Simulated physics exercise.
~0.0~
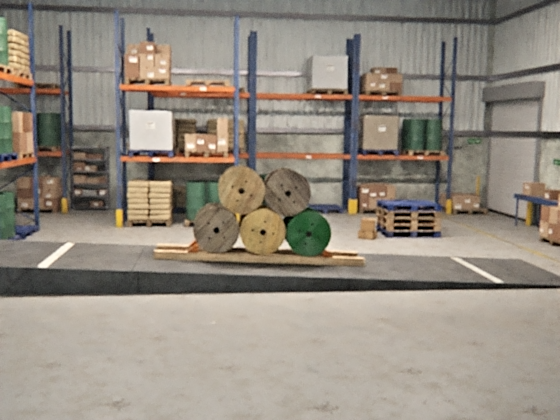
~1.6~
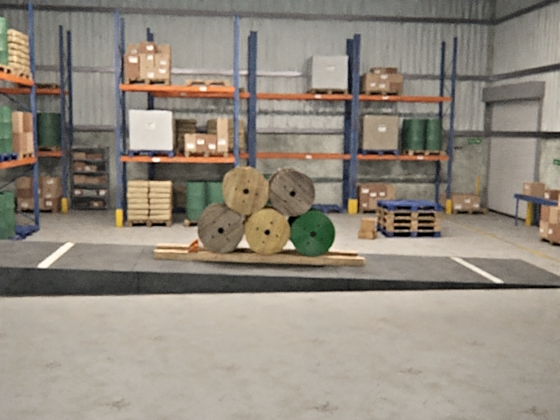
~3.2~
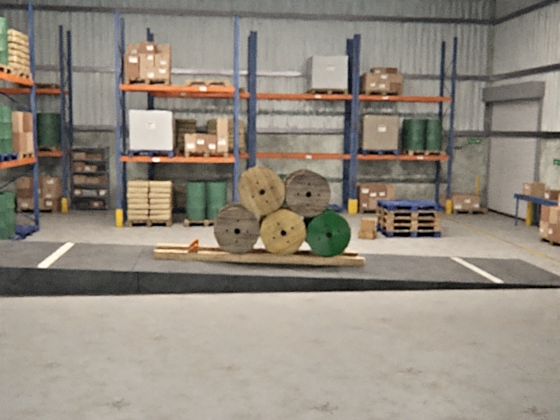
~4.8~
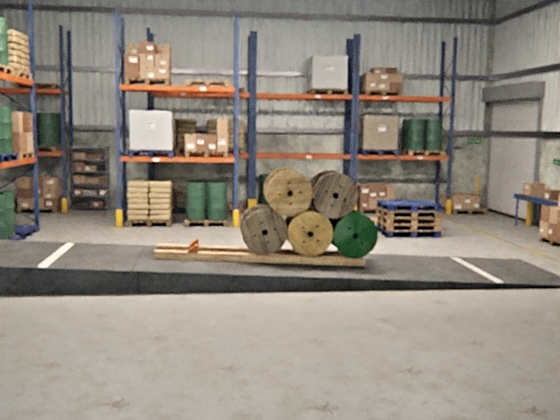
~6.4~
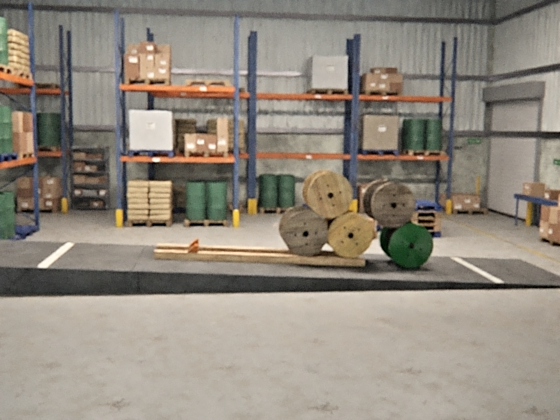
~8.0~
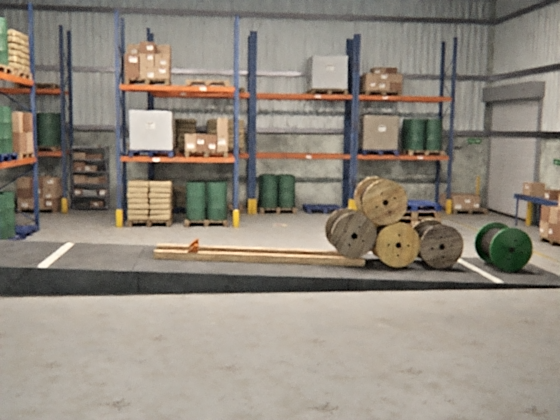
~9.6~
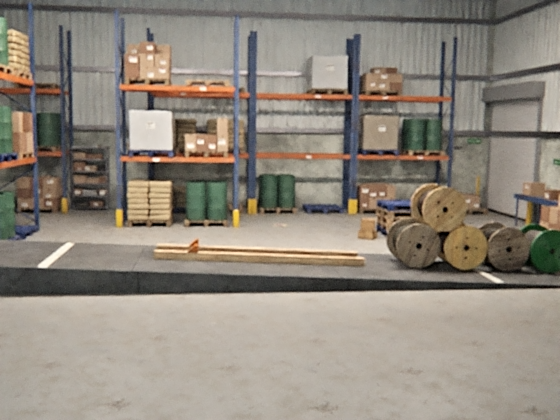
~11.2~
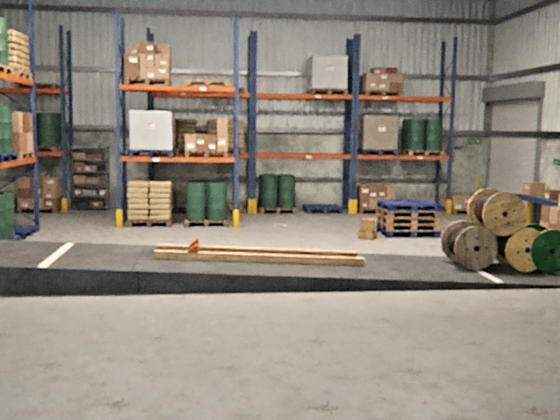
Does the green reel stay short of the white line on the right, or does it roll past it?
It rolls past the white line. The green reel leaves the bearers ahead of the others and ends up at the far right, beyond the line.
